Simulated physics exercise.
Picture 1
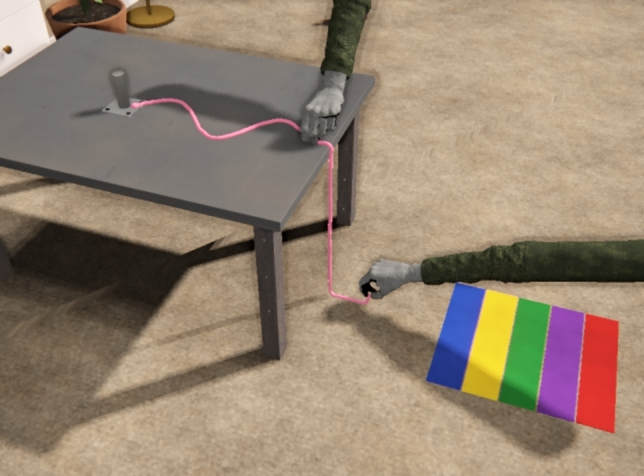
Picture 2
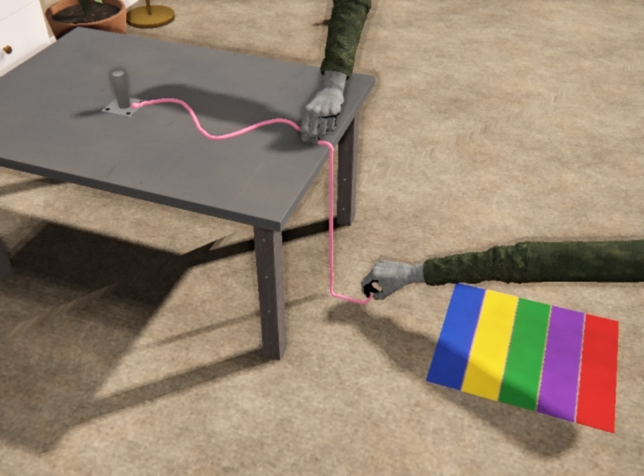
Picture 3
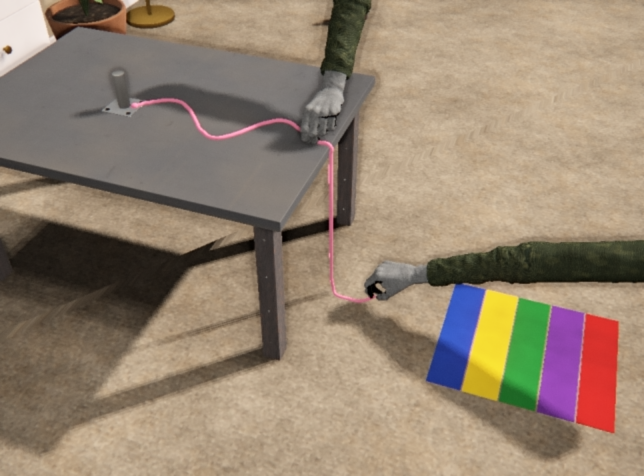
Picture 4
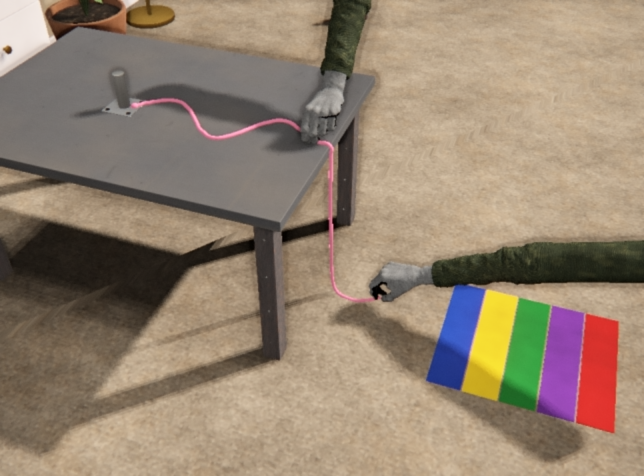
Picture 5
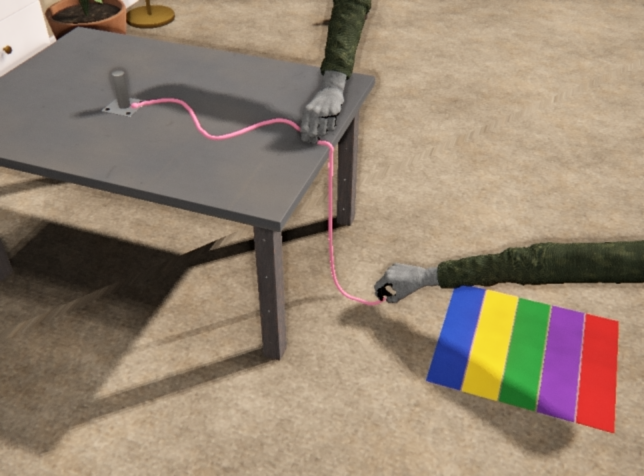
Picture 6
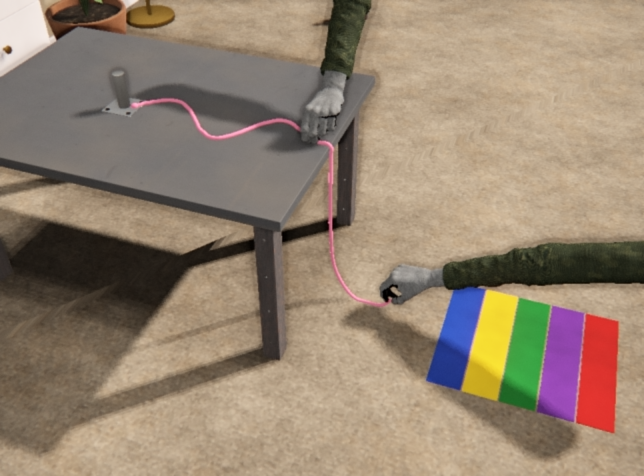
In the video, a gloved hand holds a pink cord at the edge of a gray table while another hand below draws the cord's end slightly right, near five strips of blue, yellow, green, purple and red on the floor.
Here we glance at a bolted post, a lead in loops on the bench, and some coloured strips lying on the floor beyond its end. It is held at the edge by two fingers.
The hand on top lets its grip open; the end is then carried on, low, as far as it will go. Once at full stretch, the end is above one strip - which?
The end stops over the purple strip.
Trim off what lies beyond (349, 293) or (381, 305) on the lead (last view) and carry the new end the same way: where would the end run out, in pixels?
(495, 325) and (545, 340).
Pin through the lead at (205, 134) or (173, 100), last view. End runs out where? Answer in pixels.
In order of the tries, close to (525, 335) and close to (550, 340).
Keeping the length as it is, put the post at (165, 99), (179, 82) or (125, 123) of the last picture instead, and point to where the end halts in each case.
The first try gives (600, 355), the second (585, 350) and the third (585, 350).
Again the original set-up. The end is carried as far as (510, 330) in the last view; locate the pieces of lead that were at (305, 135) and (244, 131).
In order: (339, 178) and (283, 139).
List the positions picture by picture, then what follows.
In the first picture, end (369, 295); blue (448, 366); yellow (484, 375); green (520, 385); purple (558, 395); red (597, 406).
In the second picture, end (372, 296); lead through (171, 100) (204, 133) (273, 121) (331, 153) (331, 218) (332, 278).
In the third picture, end (375, 296).
In the fourth picture, end (380, 298); lead through (171, 100) (204, 133) (273, 121) (331, 153) (330, 218) (332, 278).
In the fifth picture, end (385, 299).
In the sixth picture, end (390, 300); lead through (171, 100) (204, 133) (273, 121) (331, 153) (330, 218) (341, 280).
Soon after, end near (510, 330); over yellow.
Then, end near (544, 339); over green.
At full stretch, end near (564, 344); over purple. It gets as far as the purple strip.
